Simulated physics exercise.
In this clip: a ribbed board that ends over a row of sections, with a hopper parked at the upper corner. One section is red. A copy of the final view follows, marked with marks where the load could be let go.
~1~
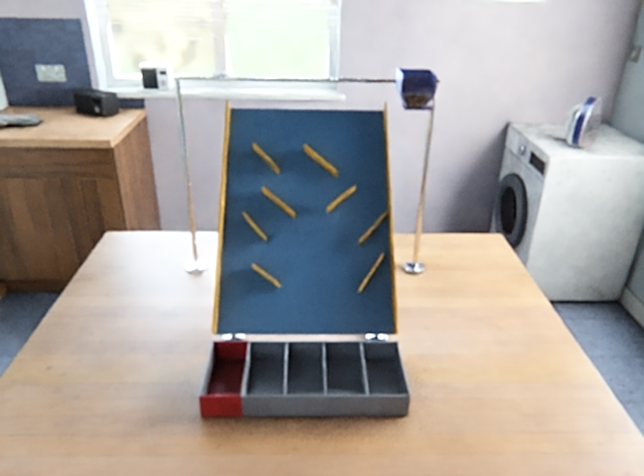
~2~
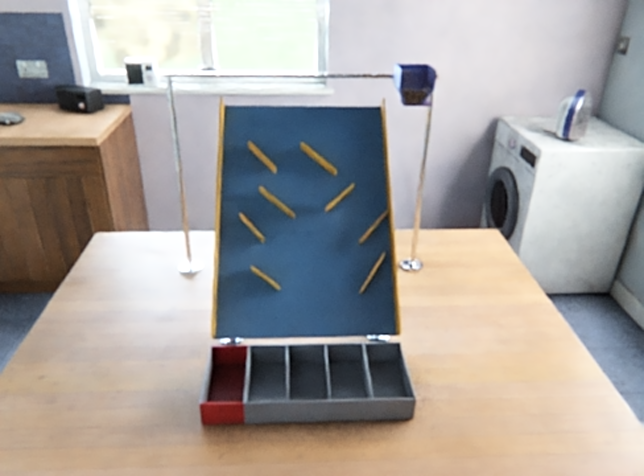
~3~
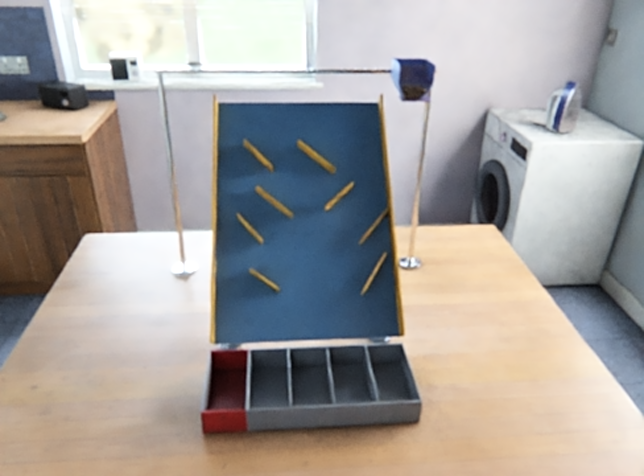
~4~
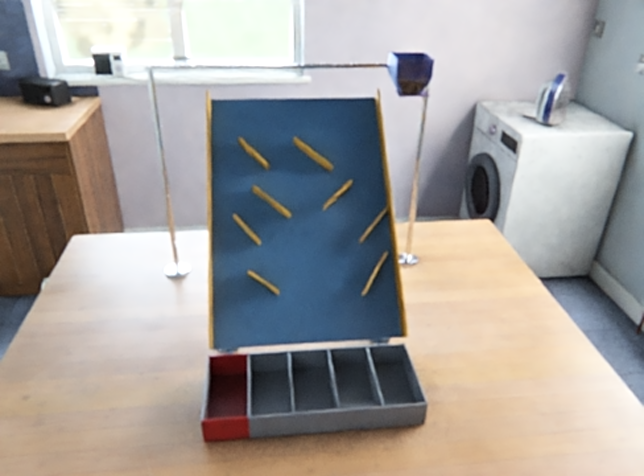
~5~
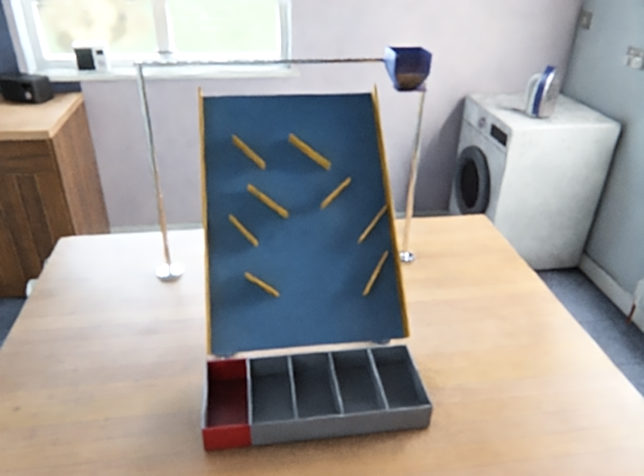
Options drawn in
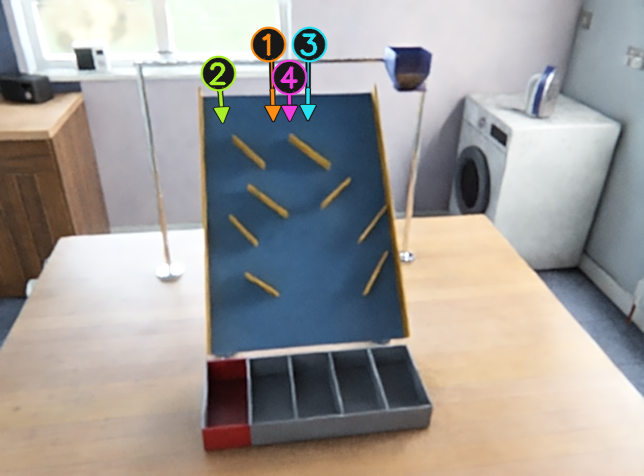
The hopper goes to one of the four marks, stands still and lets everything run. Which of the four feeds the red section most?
2.
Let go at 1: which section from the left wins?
It is the fourth one.
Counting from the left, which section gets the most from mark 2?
The first from the left.
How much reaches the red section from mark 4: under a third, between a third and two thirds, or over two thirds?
Mark 4 gives under a third.
On the marked copy, mark 1 meets the board at (273, 115); mark 2 meets the board at (222, 117); mark 3 meets the board at (307, 114); mark 4 meets the board at (289, 115).
If 1 is chosen, not one piece in the red section, almost all in other sections, about a tenth outside the box.
If 2 is chosen, roughly two thirds in the red section, roughly a quarter in other sections, just a few outside the box.
If 3 is chosen, just a few in the red section, almost all in other sections, just a few outside the box.
If 4 is chosen, not one piece in the red section, almost all in other sections, about a tenth outside the box.
